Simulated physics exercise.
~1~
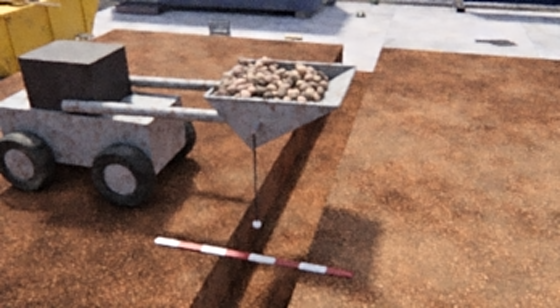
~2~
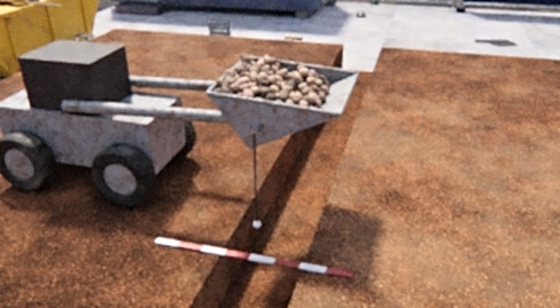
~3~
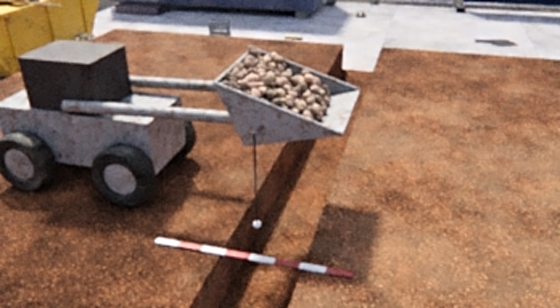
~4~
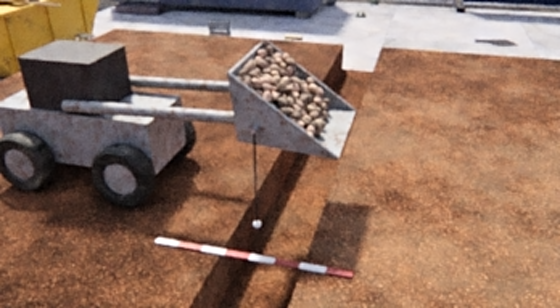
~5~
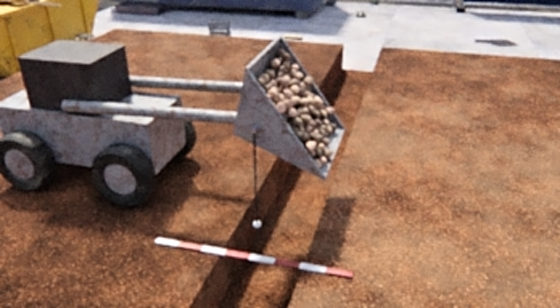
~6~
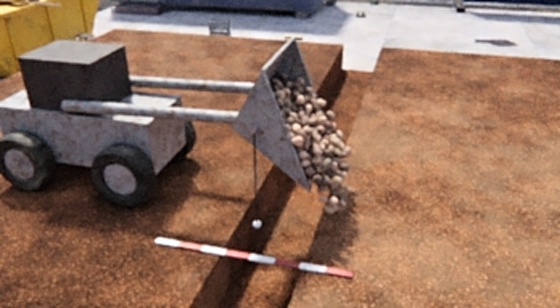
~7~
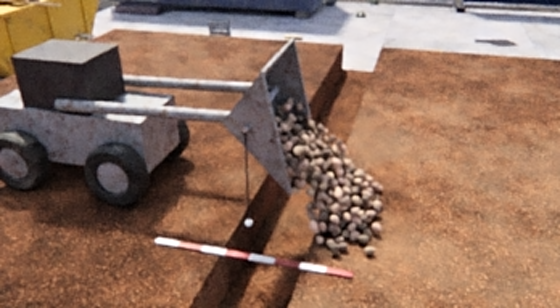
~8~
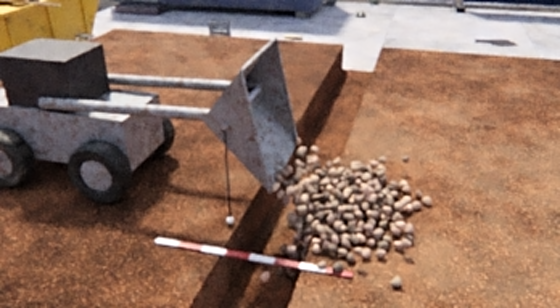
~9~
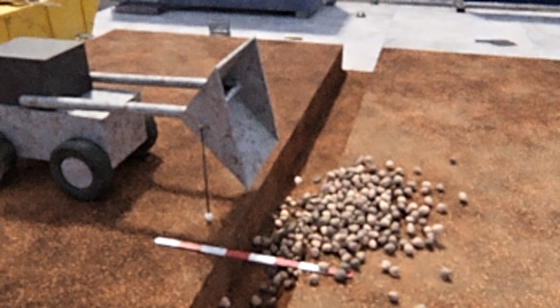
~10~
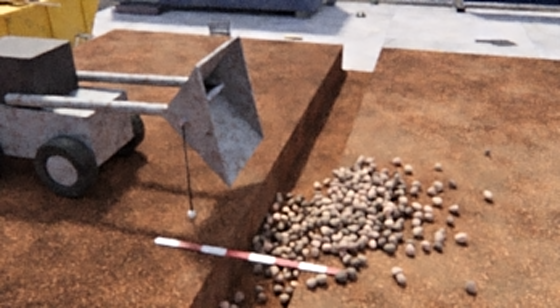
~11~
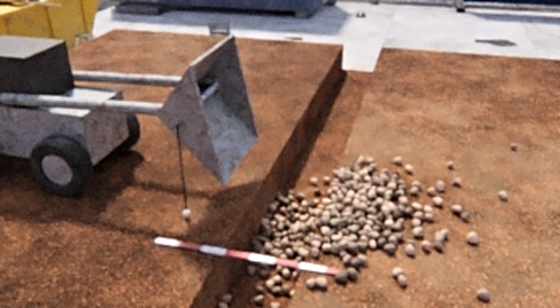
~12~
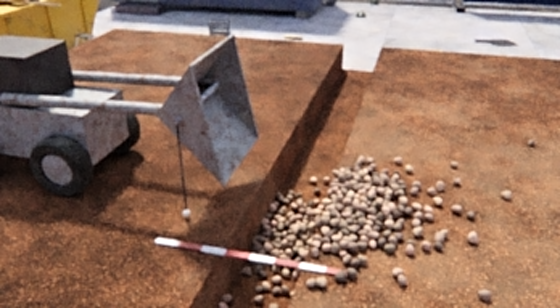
The clip opens on reddish-brown ground, where a small grey loader at the left holds a bucket heaped with rounded stones above a narrow trench, a small white ball hanging below it and a red-and-white striped staff lying across the gap. The bucket tips forward to the right, and the stones slump toward its lower lip. They then pour out in a stream, landing in and beyond the trench. As they spill, the loader backs away to the left. The emptied bucket stays tilted while the last stones scatter rightward, leaving a spread pile partly in the trench and partly on the far side.
